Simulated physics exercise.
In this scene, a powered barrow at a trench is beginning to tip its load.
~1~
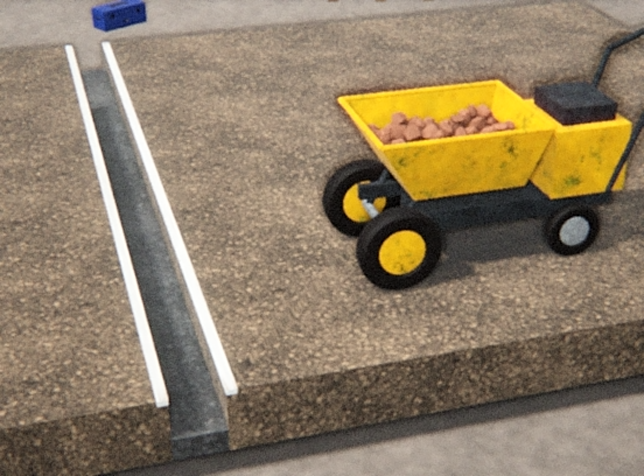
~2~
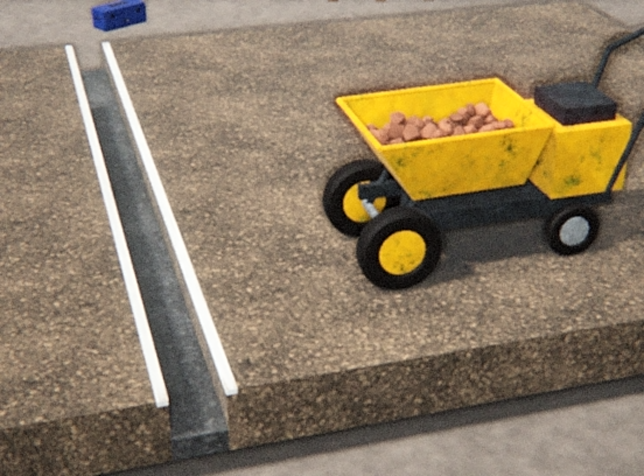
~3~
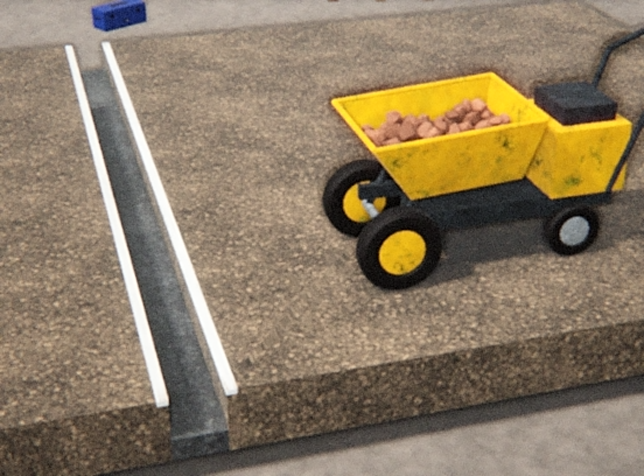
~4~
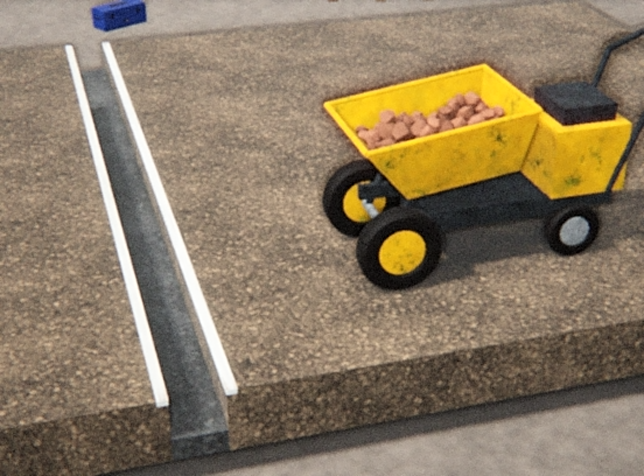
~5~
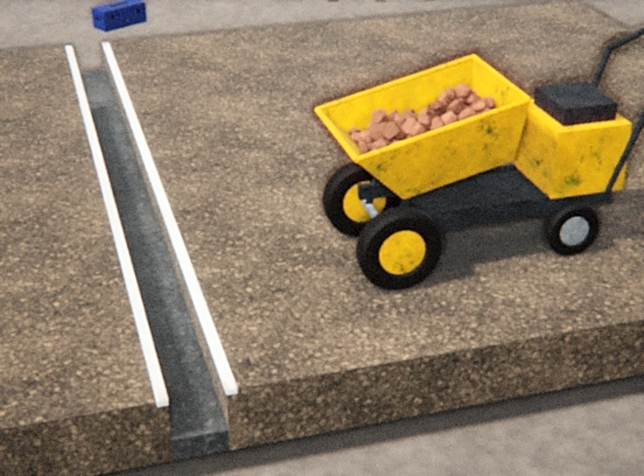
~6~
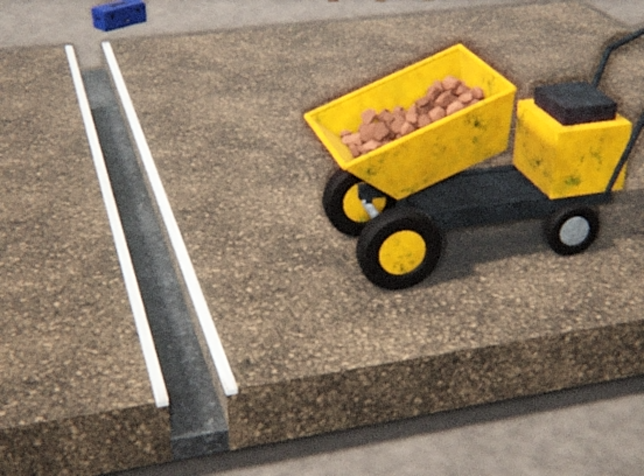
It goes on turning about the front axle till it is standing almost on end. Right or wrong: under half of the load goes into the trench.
Right.
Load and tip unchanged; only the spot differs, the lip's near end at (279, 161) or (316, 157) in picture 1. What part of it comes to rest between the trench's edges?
It works out to 60 per cent in the first case and 80 per cent in the second.
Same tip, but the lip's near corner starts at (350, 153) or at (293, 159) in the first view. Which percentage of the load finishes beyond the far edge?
In order: About 0 % and 20 %.
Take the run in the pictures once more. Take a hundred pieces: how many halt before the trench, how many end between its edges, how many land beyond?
Short 70, between 25, beyond 0 %.
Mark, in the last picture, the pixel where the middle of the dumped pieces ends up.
The centre comes to rest near (230, 274).
Soon, skip tipped steeply; all in the skip.
A while on, skip tipped right over; nearly all in the skip; a small part short of the trench; a stray few falling.
Towards the end, skip tipped right over; about a third in the skip; about half short of the trench; a small part in or heaped over the trench; a stray few beyond it; a stray few falling.
Finally, skip tipped right over; a small part in the skip; about two thirds short of the trench; about a quarter in or heaped over the trench; a stray few beyond it.
